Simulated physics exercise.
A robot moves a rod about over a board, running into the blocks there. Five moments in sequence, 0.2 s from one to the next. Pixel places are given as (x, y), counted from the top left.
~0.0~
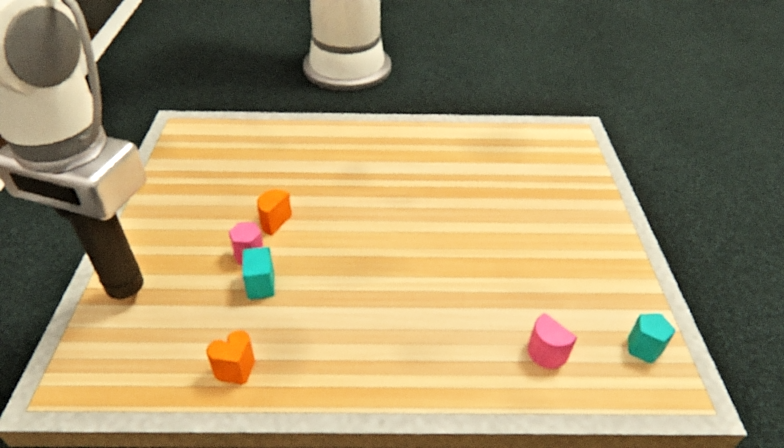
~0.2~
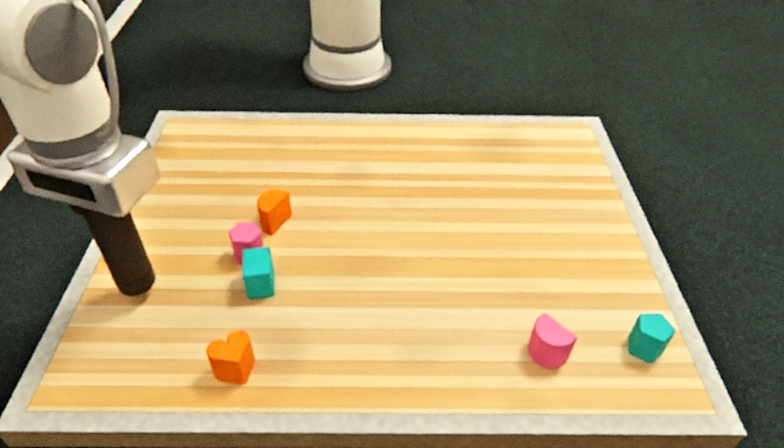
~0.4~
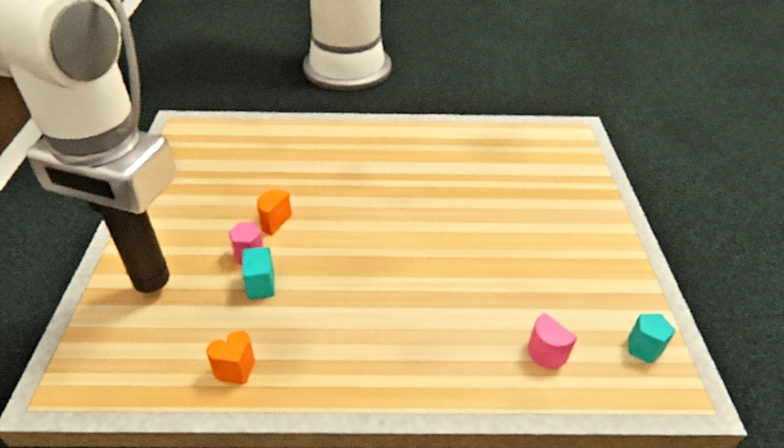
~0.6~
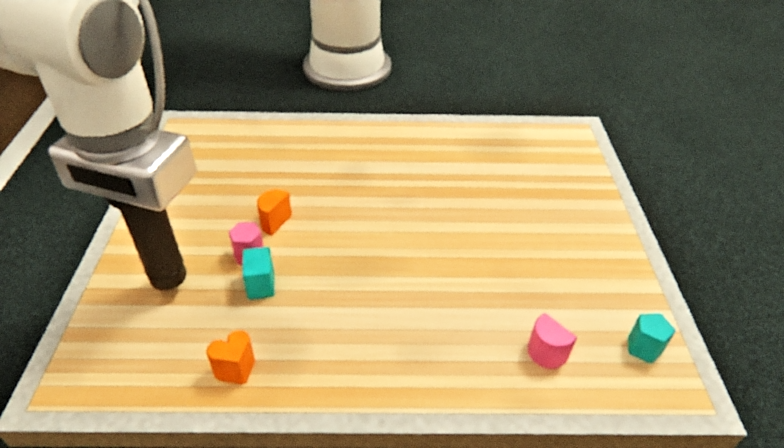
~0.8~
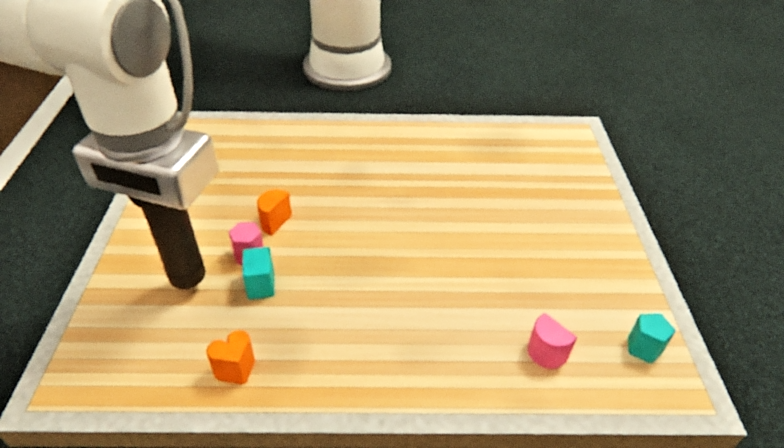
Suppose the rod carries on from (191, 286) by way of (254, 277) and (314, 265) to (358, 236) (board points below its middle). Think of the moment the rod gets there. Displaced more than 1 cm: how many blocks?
One block moves.
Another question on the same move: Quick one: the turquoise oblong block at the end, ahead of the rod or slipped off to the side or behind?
Slid off.
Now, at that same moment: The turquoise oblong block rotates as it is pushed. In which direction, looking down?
Clockwise, from overhead.
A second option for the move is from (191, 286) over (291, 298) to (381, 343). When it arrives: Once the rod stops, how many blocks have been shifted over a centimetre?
I predict one.
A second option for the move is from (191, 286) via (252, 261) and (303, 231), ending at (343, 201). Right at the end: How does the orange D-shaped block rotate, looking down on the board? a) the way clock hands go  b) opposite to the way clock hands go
b - opposite to the way clock hands go.
The first path, step by step. One third of the way, rod at (252, 267); turquoise oblong block at (277, 263), turned 35° clockwise.
Two thirds of the way, rod at (314, 255); turquoise oblong block at (306, 267), turned 80° clockwise.
At the end, rod at (358, 227); pink six-sided block unmoved; turquoise oblong block at (306, 267), turned 80° clockwise.
